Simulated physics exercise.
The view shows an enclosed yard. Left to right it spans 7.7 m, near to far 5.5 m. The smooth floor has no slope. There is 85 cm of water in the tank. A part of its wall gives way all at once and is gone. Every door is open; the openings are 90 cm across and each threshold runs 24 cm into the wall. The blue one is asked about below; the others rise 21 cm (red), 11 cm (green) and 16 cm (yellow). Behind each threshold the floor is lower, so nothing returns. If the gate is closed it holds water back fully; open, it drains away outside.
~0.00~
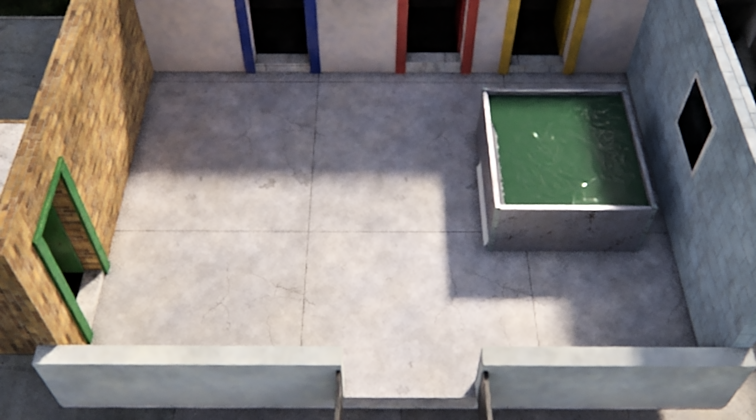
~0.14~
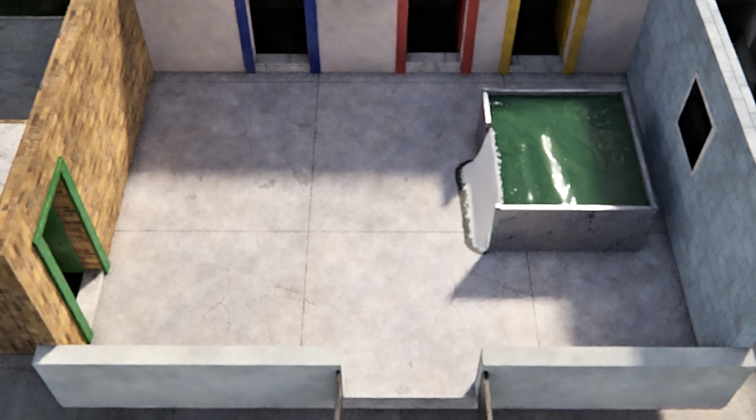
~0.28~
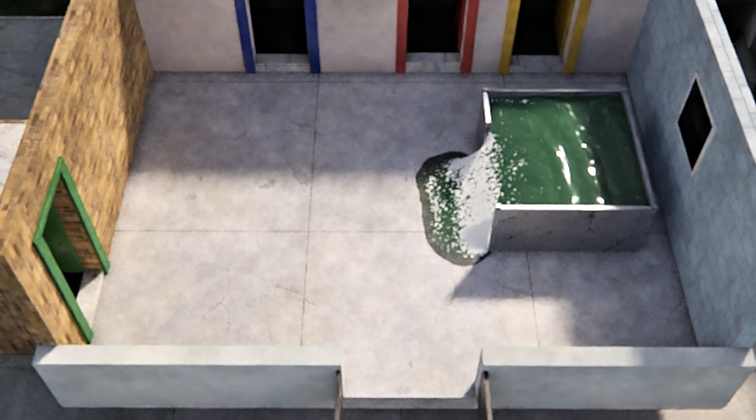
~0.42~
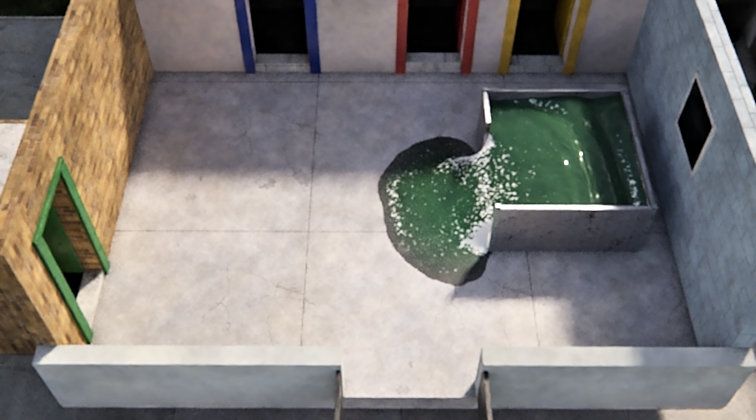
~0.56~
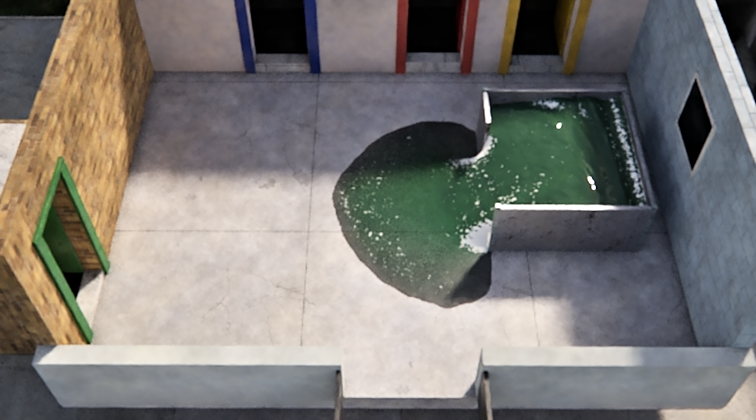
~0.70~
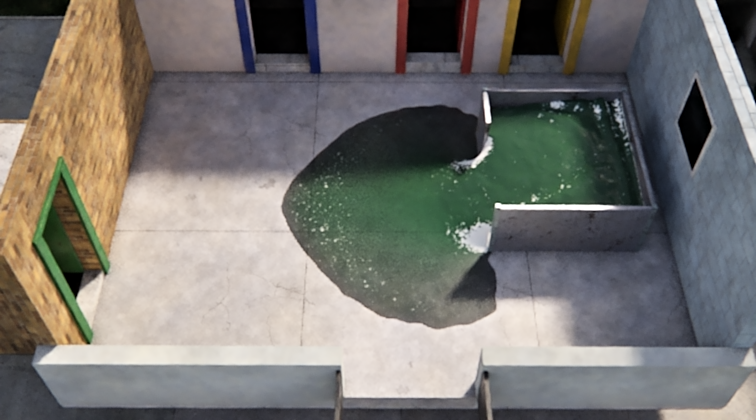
Green water pours from a raised, square grey tank through a gap in its left wall and spreads in a widening dark green pool over the pale floor. The walled yard, seen from high above by a still camera, has a green doorway at left and blue, red and yellow ones behind. White flecks ride the rounded, advancing edge, while the water inside the tank ripples and sinks slightly.
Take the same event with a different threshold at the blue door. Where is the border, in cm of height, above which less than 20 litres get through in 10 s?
Some 10 cm above the ground.
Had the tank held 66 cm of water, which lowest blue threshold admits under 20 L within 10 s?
Some 7.5 cm.
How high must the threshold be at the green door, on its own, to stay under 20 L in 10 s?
Roughly 27 cm at green.
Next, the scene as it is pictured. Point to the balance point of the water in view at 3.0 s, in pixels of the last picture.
At about (335, 207).
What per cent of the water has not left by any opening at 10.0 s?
Some 86 per cent remains.
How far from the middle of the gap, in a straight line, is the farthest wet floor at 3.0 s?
About 5.8 m.
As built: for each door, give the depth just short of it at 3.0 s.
Depths in cm: Blue 8, red 1, green 30, yellow 0.
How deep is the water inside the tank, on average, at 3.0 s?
About 28 cm.
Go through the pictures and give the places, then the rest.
In the first frame, the tank at (564, 149) is whole and still, 85 cm deep; the blue door at (278, 23) is dry.
In the second frame, water pours out at (490, 190) and has run 0.3 m, to (461, 181); about 10 cm deep outside, 85 cm at the back.
In the third frame, the gap is at (490, 193), the front 0.9 m out at (425, 200); the back of the tank holds 85 cm.
In the fourth frame, water pours out at (490, 195) and has run 1.5 m, to (383, 190); about 12 cm deep outside, 82 cm at the back.
In the fifth frame, the gap is at (489, 195), the front 2.1 m out at (341, 213); the back of the tank holds 74 cm.
In the sixth frame, the front is at (290, 216), 2.8 m from the gap at (490, 195); 7.5 m2 of floor is wet, 73 cm left at the back; the blue door at (278, 23), 4.2 m from the gap, is still 1.8 m from the nearest water.
After 1.4 s water covers 55 % of the floor, deepest (42 cm) near (477, 216); it has not reached the blue door.
After 3.0 s water covers 65 % of the floor, deepest (38 cm) near (81, 378); 8 cm at the blue door, 0 litres in over its 17 cm threshold.
After 10.0 s water covers 95 % of the floor, deepest (15 cm) near (590, 92); 8 cm at the blue door, 0 litres in over its 17 cm threshold.
At the blue door as built, the water arrived by 1.6 s and peaked near 15 cm at 4.2 s.
With a threshold of 8 cm, 47 litres would have come in within the 10 s; with 11 cm, 13 litres. So under 20 litres takes about 10 cm.
